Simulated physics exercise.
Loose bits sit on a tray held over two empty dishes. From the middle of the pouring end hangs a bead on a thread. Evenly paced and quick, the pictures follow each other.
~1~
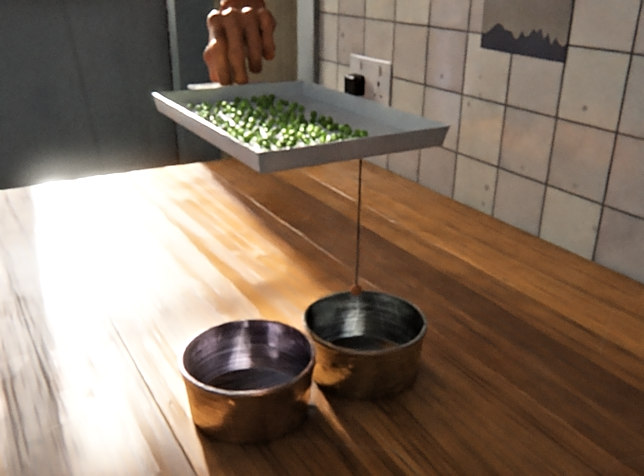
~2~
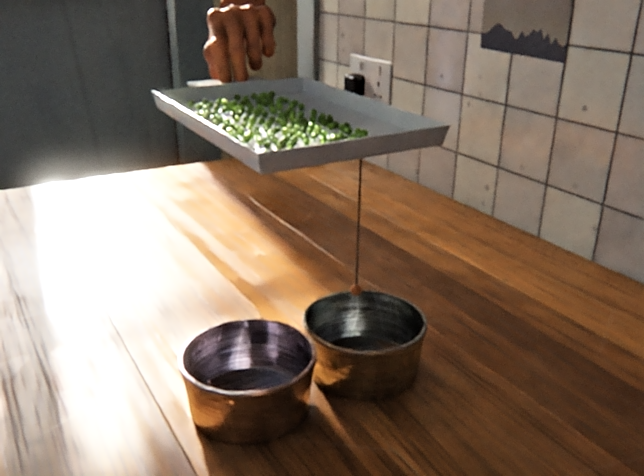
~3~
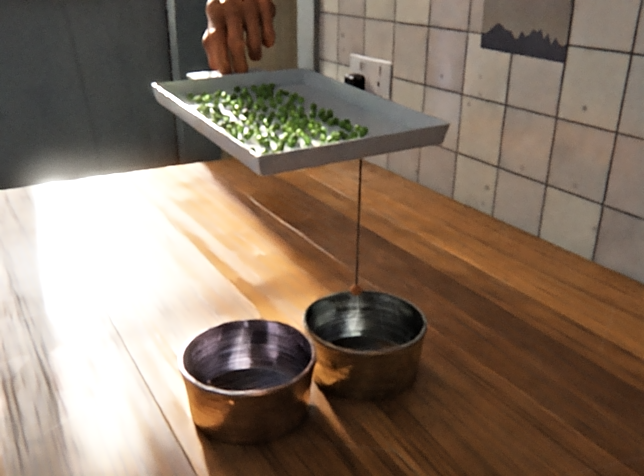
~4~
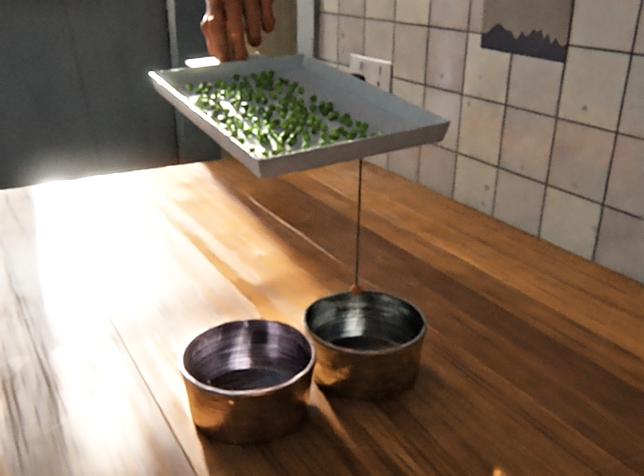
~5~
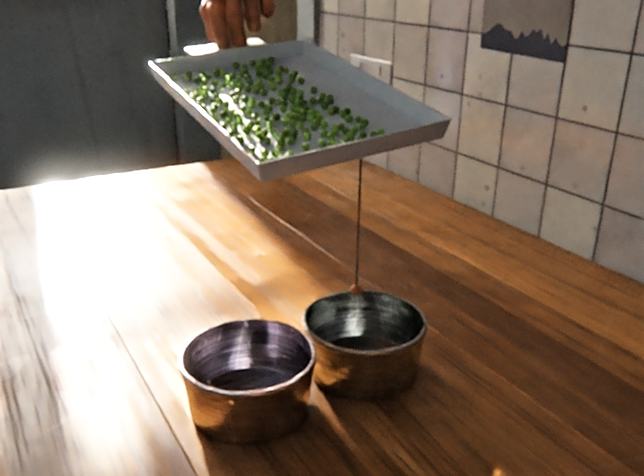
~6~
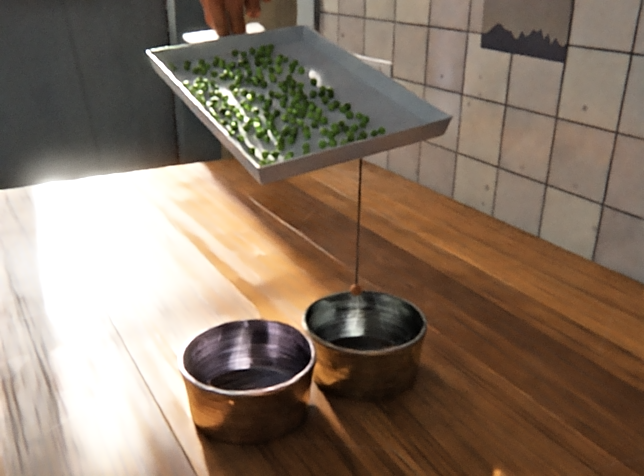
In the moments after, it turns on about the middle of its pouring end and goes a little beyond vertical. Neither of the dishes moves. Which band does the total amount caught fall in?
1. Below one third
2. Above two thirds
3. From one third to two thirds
2, above two thirds.
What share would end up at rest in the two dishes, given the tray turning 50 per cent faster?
Roughly 90 percent, give or take.
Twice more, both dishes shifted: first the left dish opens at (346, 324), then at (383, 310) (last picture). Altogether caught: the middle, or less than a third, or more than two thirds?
First: Under a third; second: Under a third.
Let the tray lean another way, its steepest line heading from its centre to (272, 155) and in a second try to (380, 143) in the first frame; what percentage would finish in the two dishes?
I'd expect around 80 in a hundred first and around 10 in a hundred second.
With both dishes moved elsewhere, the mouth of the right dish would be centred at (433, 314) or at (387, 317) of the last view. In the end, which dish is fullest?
First place: The left-hand one. Second place: The left-hand one.
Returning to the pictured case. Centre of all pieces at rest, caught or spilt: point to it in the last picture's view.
Somewhere around (258, 397) in the final view.
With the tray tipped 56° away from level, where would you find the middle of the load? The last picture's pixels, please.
Check around (276, 155) in the last picture.
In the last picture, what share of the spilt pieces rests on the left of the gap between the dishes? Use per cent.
I'd guess close to 50 %.
Soon after the last picture, tray tipped steeply; nearly all on the tray; a stray few in the left dish; a small part in the air.
A little later, tray tipped right over; about two thirds on the tray; about a quarter in the left dish; a stray few in the right dish; a stray few outside both; a small part in the air.
Later still, tray tipped past a quarter turn; most in the left dish; a small part in the right dish; a small part outside both.
At rest, tray tipped past a quarter turn; most in the left dish; a small part in the right dish; a small part outside both.
